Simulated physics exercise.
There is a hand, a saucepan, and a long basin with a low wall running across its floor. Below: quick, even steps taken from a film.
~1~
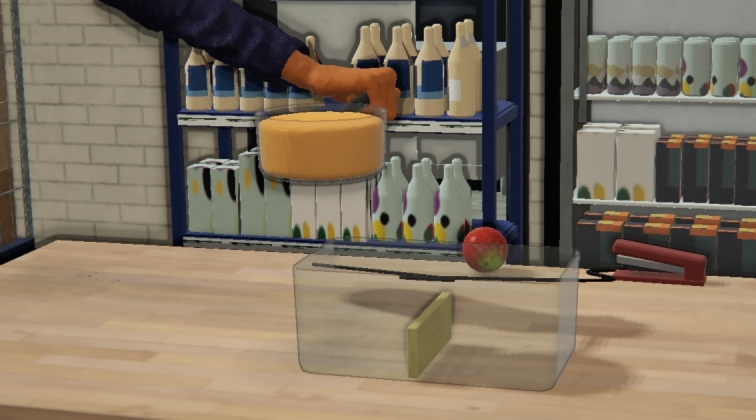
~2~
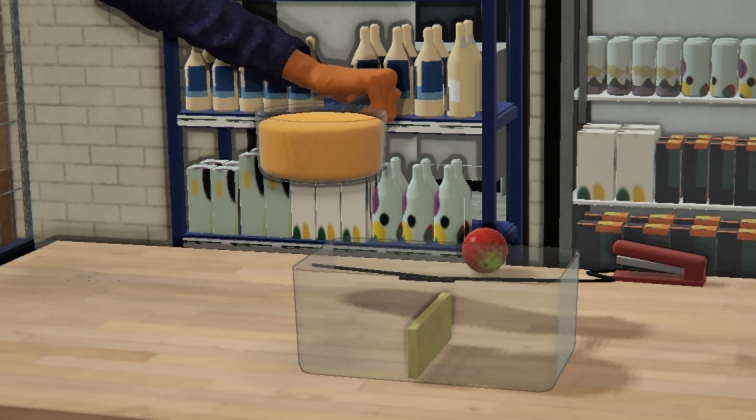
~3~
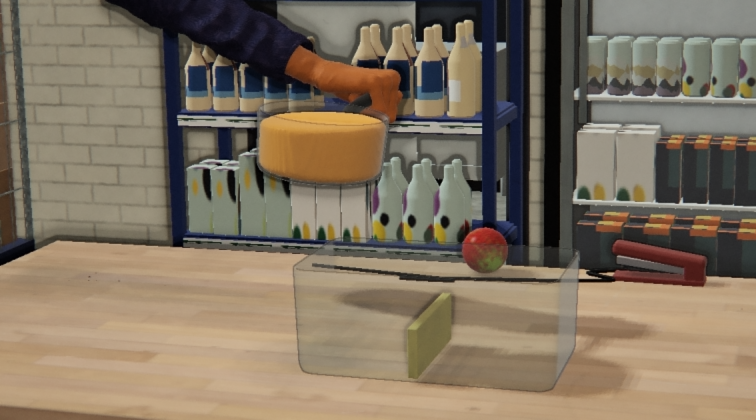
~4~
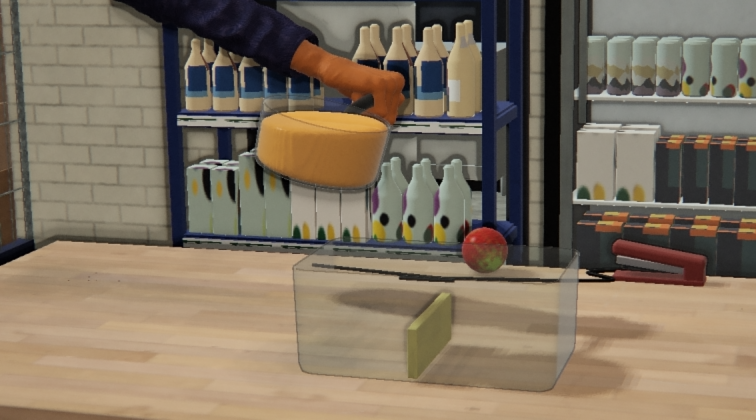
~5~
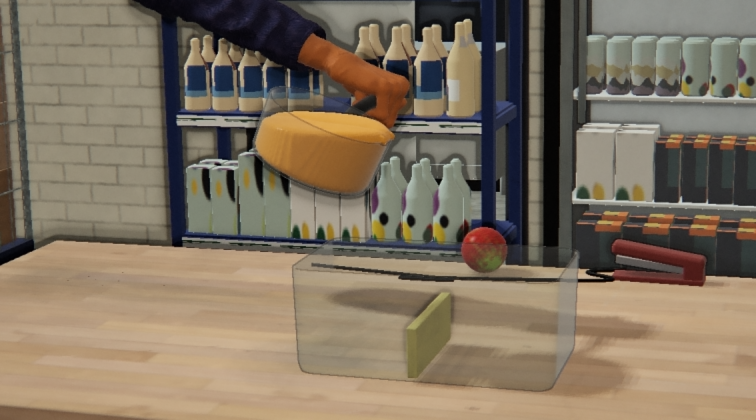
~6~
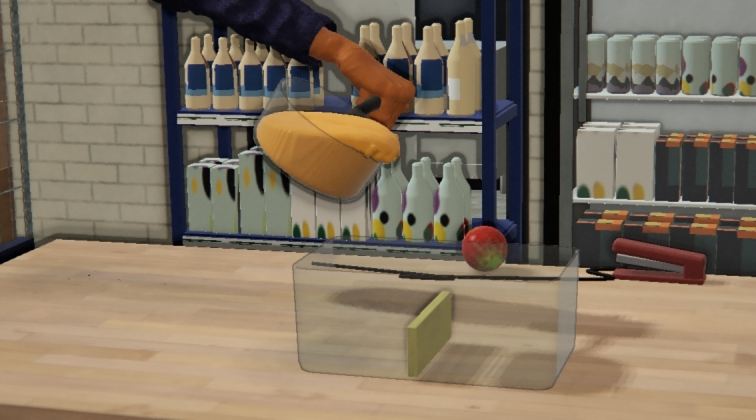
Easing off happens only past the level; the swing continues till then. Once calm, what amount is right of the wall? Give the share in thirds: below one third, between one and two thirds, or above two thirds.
The share is between one and two thirds.
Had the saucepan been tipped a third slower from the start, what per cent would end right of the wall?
About 55 %.
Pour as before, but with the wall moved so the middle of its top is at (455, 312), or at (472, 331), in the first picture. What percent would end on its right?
In order, 10 and 20 in a hundred.
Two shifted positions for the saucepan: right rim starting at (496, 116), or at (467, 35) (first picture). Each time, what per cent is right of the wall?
85 %, then 80 %.
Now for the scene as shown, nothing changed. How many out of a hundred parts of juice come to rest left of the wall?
About 55 per cent.
A moment on, the saucepan is tipped right over and 18 per cent is still to pour, 14 is left of the wall and 28 right of it.
Next, the saucepan is tipped right over and 3 per cent is still to pour, 50 is left of the wall and 41 right of it.
Then the saucepan is tipped right over and 0 per cent is still to pour, 54 is left of the wall and 41 right of it.
Later the saucepan is tipped right over and 0 per cent is still to pour, 55 is left of the wall and 43 right of it.
Finally, 55 per cent lies left of the wall, 43 right of it and 2 outside.
